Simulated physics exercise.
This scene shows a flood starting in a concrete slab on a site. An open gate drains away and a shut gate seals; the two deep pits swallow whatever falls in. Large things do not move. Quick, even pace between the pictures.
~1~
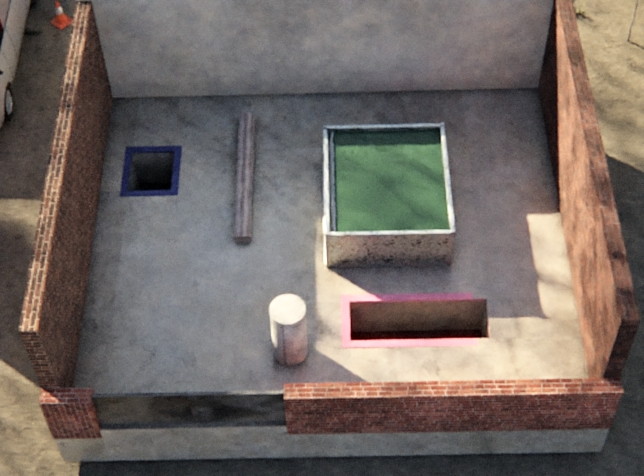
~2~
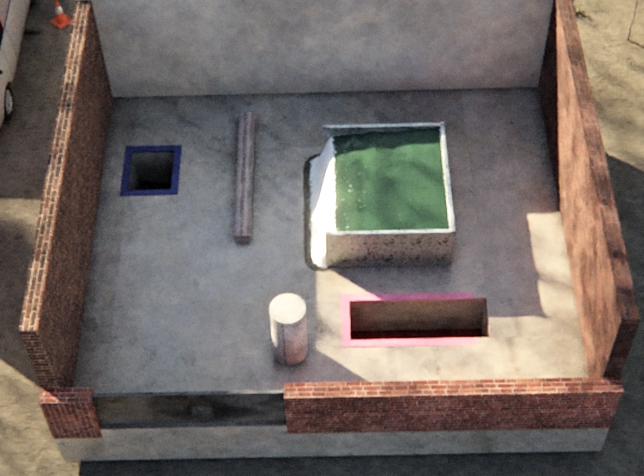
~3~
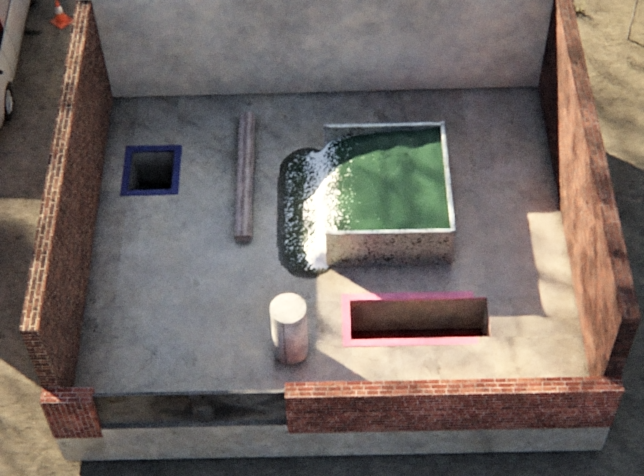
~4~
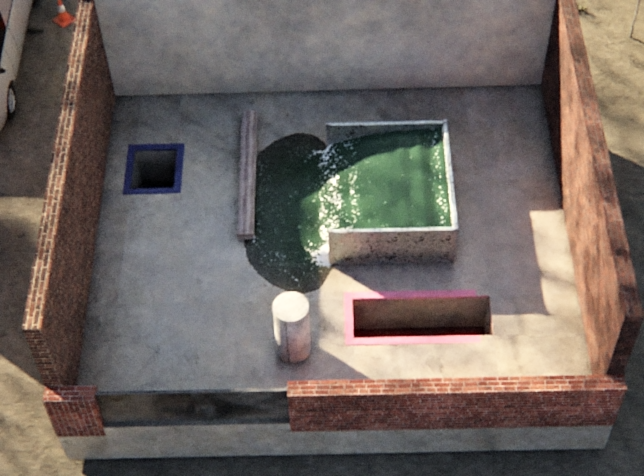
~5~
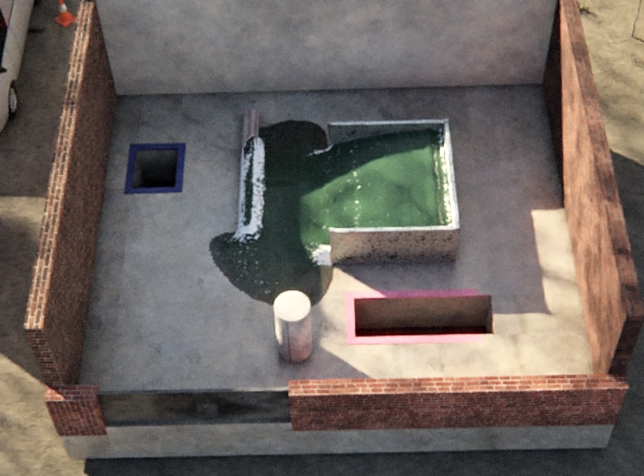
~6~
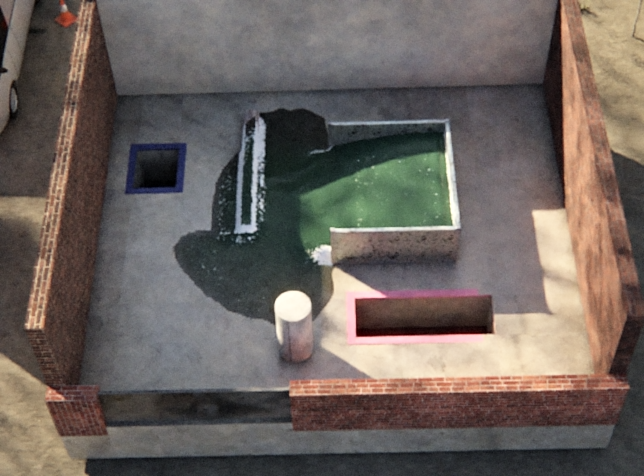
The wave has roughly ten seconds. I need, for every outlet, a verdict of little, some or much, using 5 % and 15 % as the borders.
Verdicts: Gate, little; blue pit, much; pink pit, some.
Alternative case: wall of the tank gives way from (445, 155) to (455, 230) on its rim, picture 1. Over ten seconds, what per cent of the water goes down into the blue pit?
Roughly 6 per cent goes to the blue pit.
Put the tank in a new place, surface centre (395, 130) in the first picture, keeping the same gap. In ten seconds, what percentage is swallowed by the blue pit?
Result, blue pit: 35 percent after ten seconds.
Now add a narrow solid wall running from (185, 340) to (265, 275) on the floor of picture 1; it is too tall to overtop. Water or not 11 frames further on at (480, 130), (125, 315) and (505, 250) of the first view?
Point by point: First spared, next swamped, last spared.
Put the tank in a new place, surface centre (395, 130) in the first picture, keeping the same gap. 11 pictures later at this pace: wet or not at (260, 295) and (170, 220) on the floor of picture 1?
So, first one soaked, second one soaked.
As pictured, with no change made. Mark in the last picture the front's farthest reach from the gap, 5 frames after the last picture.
I'd point to (89, 317).
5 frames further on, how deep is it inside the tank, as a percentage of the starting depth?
I'd put it near 44 per cent.
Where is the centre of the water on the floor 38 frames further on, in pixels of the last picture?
The water's middle lies around (271, 241).
A moment on, water covers 40 % of the floor; the gate 0 %, the blue pit 1 %, the pink pit 0 %.
Next, water covers 50 % of the floor; the gate 0 %, the blue pit 5 %, the pink pit 0 %.
Then, water covers 60 % of the floor; the gate 0 %, the blue pit 9 %, the pink pit 0 %.
Later, water covers 85 % of the floor; the gate 0 %, the blue pit 19 %, the pink pit 1 %.
In the end, water covers 100 % of the floor; the gate 0 %, the blue pit 29 %, the pink pit 7 %.
